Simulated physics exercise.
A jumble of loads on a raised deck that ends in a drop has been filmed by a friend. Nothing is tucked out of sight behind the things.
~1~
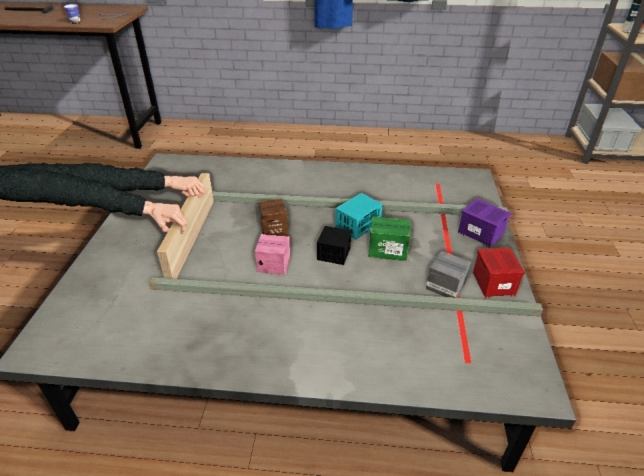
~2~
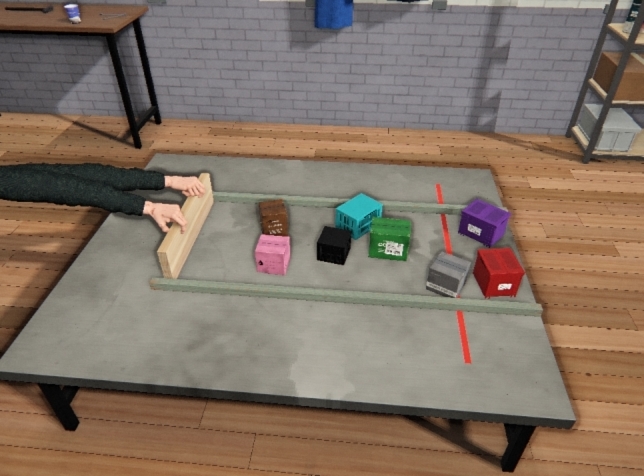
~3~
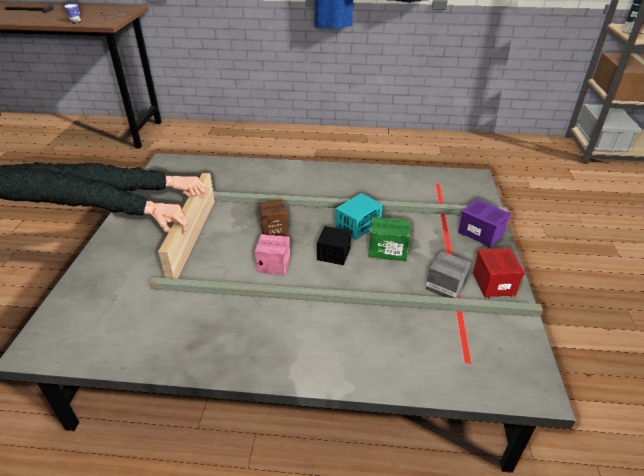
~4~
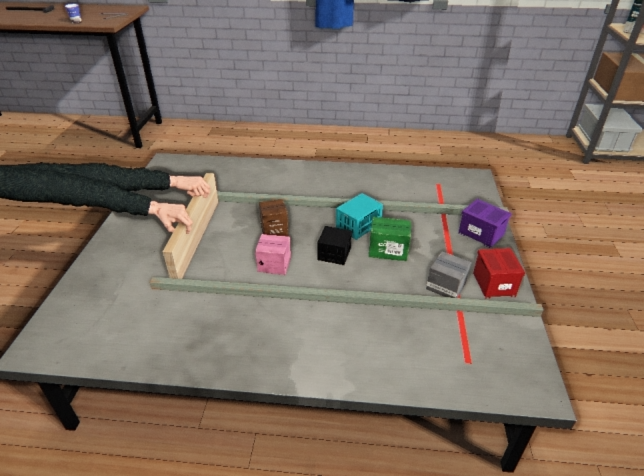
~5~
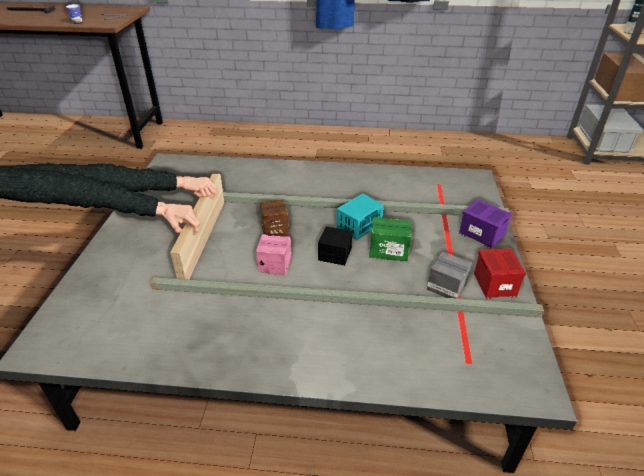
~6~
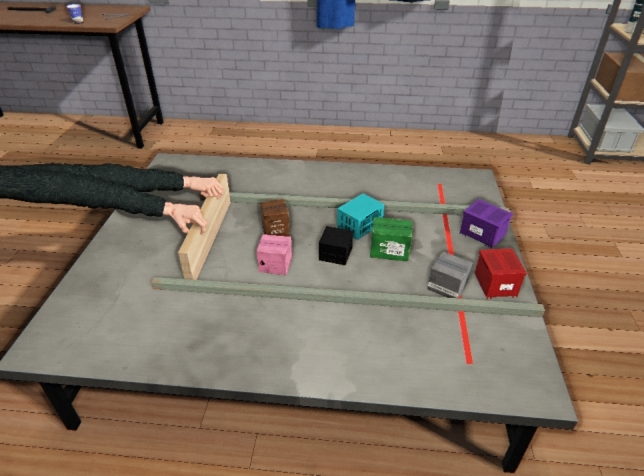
Two hands slide a wooden plank slightly right across a grey table toward scattered colourful boxes.
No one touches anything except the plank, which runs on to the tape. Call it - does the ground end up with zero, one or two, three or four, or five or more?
The ground ends up with one or two.
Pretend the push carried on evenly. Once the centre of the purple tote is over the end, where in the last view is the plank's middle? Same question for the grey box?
Middle approx. at (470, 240), then approx. at (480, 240).
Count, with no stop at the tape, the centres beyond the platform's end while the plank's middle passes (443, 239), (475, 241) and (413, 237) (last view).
Counts: 0, 3, 0.
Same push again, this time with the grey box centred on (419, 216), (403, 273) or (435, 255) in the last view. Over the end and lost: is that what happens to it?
Going through the three places, it is not lost; is not lost; is not lost.
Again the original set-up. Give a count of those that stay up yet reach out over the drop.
1 in all.
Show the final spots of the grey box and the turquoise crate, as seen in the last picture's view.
The grey box ends at (506, 284) and the turquoise crate at (462, 217).
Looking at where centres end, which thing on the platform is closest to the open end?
Purple tote.
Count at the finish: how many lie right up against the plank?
The count is 3.
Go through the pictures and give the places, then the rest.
In the first picture, purple tote (483, 223); red tote (497, 273); grey box (448, 275); plank (189, 224); tape (450, 254).
In the second picture, red tote (497, 273); turquoise crate (359, 216).
In the third picture, grey box (448, 276); pink box (273, 255).
In the fourth picture, purple tote (484, 223); green parcel (390, 239).
In the fifth picture, red tote (498, 274); plank (201, 224).
In the sixth picture, purple tote (485, 224); red tote (499, 274); grey box (450, 276); plank (208, 225); tape (452, 255).
Soon after, none off yet; purple tote at rest near (485, 224); red tote at rest near (499, 274); grey box at rest near (450, 276).
Then, none off yet; purple tote moving near (488, 223); red tote at rest near (499, 274); grey box moved a little near (458, 278).
At rest, the number that fall off is one or two; fallen, green parcel and red tote.
